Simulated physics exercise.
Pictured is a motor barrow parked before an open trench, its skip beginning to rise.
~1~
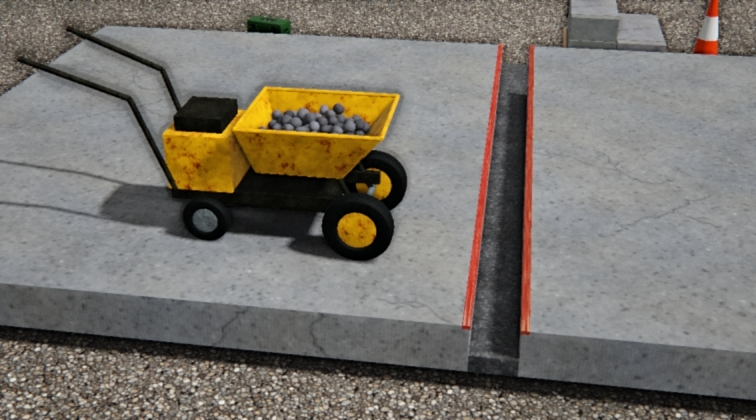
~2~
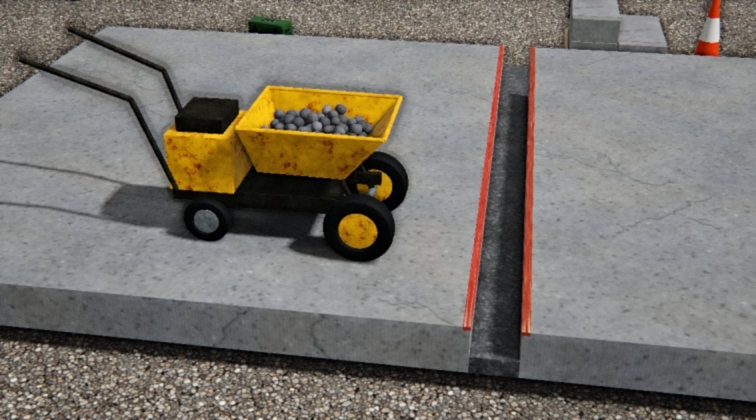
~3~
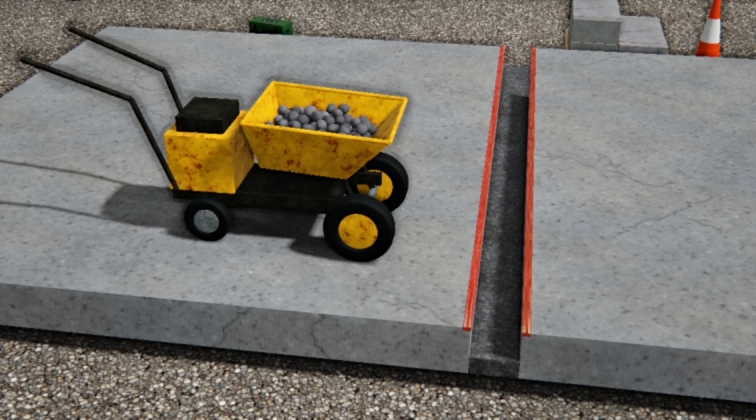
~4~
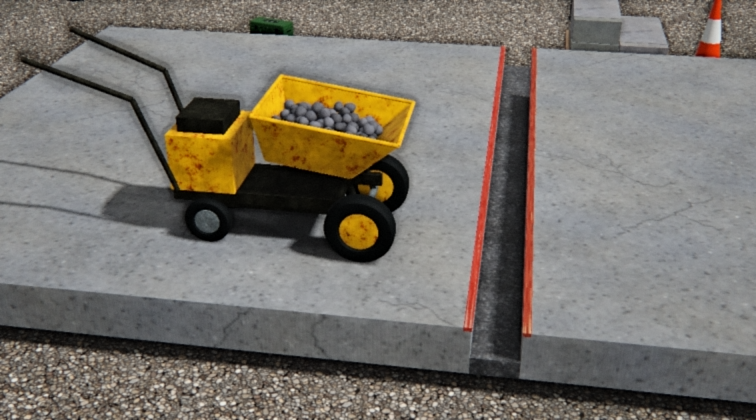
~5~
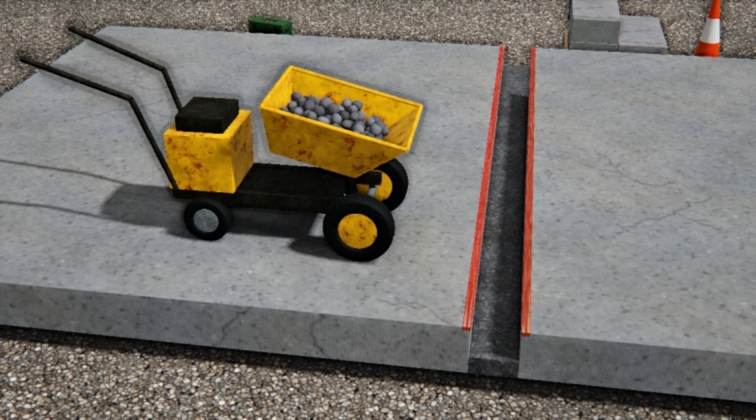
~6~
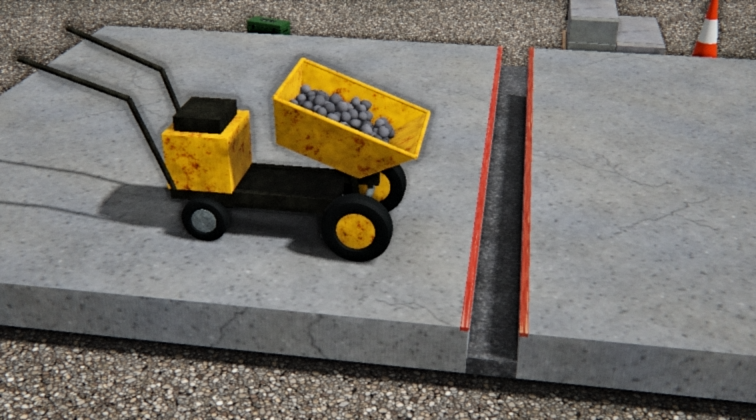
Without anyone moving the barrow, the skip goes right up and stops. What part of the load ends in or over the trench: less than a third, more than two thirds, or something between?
As it goes, the trench's share passes two-thirds.
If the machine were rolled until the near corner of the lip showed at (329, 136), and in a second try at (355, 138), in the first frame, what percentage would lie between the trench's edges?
Result: 30 in a hundred, then 60 in a hundred.
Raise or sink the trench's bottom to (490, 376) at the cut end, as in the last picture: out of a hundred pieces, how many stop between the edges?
Close to 100 per cent, I reckon.
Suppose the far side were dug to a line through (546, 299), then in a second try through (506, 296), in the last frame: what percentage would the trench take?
Respectively, 100 % and 60 %.
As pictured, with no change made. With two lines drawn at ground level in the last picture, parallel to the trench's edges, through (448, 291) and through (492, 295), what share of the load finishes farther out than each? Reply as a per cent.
First roughly 100 percent, then 60 percent.
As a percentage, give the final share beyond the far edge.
Near 5 in every hundred.
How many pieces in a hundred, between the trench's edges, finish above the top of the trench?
It works out at about 10 percent.
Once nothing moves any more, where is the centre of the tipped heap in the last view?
Near (498, 259).
Soon after the last picture, skip tipped steeply; all in the skip.
A little later, skip tipped right over; about half in the skip; a small part short of the trench; about half in or heaped over the trench; a stray few falling.
Later still, skip tipped right over; a small part short of the trench; most in or heaped over the trench; a stray few beyond it.
At rest, skip tipped right over; a small part short of the trench; nearly all in or heaped over the trench; a stray few beyond it.
